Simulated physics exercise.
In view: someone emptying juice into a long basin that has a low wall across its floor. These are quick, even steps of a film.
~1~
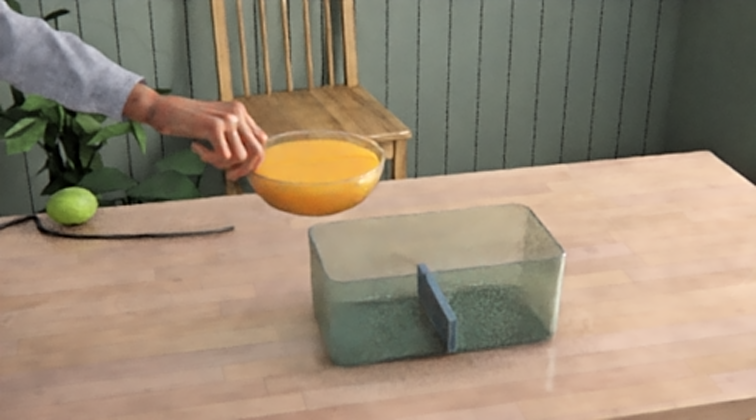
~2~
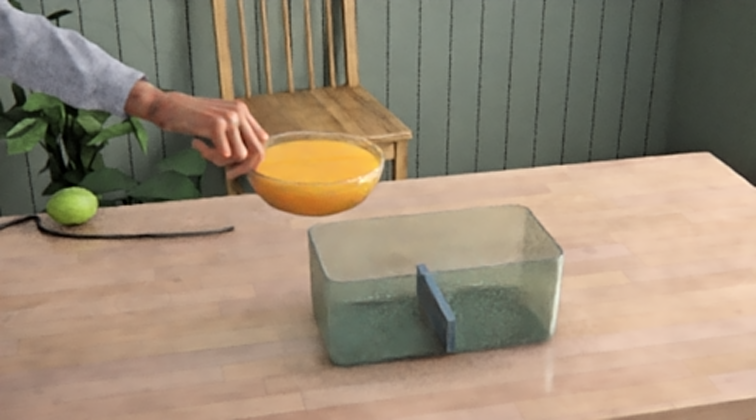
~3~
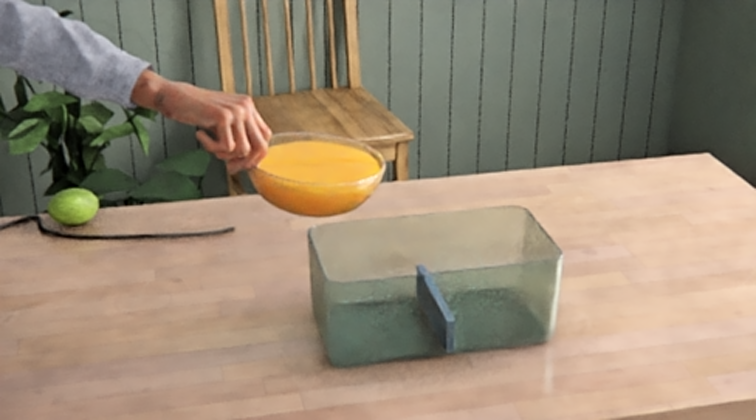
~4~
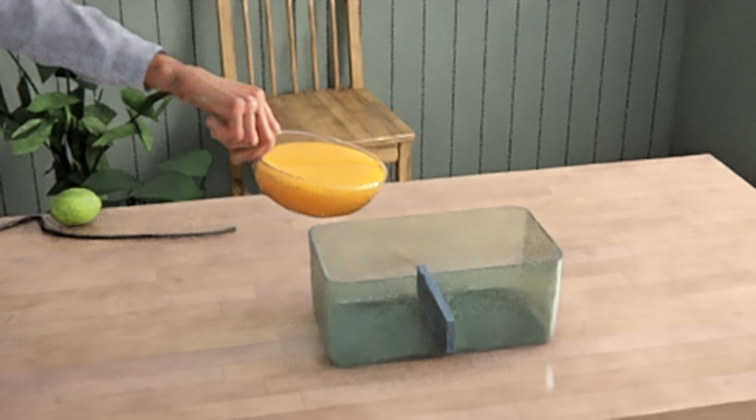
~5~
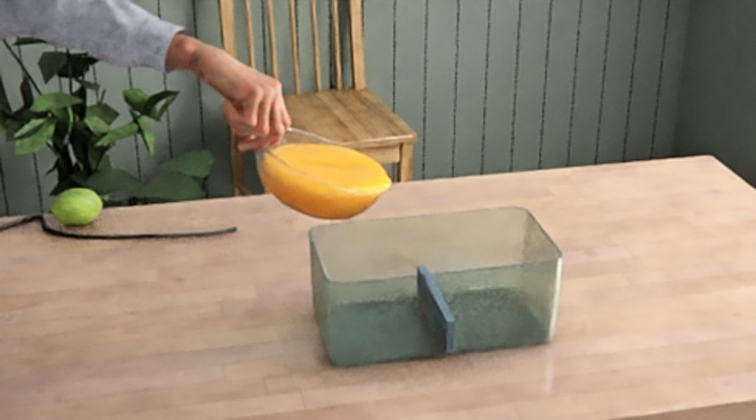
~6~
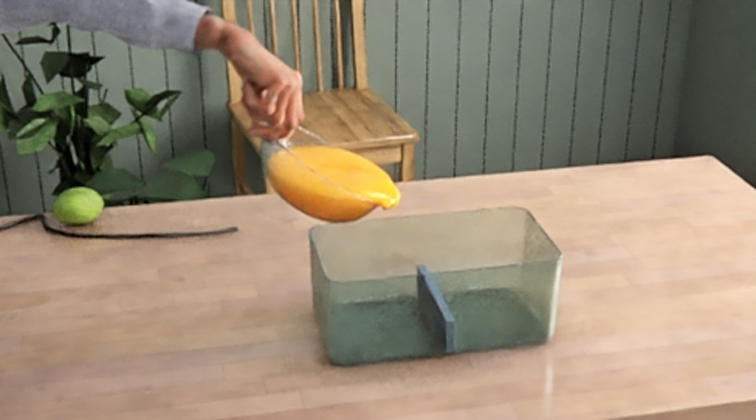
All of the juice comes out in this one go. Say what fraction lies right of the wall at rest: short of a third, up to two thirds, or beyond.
In the end not even a third is right of the wall.
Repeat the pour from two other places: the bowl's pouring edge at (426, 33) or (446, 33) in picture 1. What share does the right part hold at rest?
In turn 70 and 70 in a hundred.
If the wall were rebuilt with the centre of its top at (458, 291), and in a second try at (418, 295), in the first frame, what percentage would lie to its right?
Roughly 15 per cent, and 45 per cent.
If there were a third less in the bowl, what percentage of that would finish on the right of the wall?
About 5 per cent.
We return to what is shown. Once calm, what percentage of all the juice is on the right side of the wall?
Some 15 per cent.
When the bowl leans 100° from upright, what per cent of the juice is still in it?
About 0 per cent.
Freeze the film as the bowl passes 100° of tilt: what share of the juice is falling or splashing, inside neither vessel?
Close to 5 per cent.
A moment on, the bowl is tipped right over and 2 per cent is still to pour, 80 is left of the wall and 10 right of it.
Next, the bowl is tipped right over and 0 per cent is still to pour, 78 is left of the wall and 13 right of it.
Then the bowl is tipped right over and 0 per cent is still to pour, 78 is left of the wall and 16 right of it.
Later the bowl is tipped right over and 0 per cent is still to pour, 78 is left of the wall and 16 right of it.
Finally, 78 per cent lies left of the wall, 16 right of it and 6 outside.
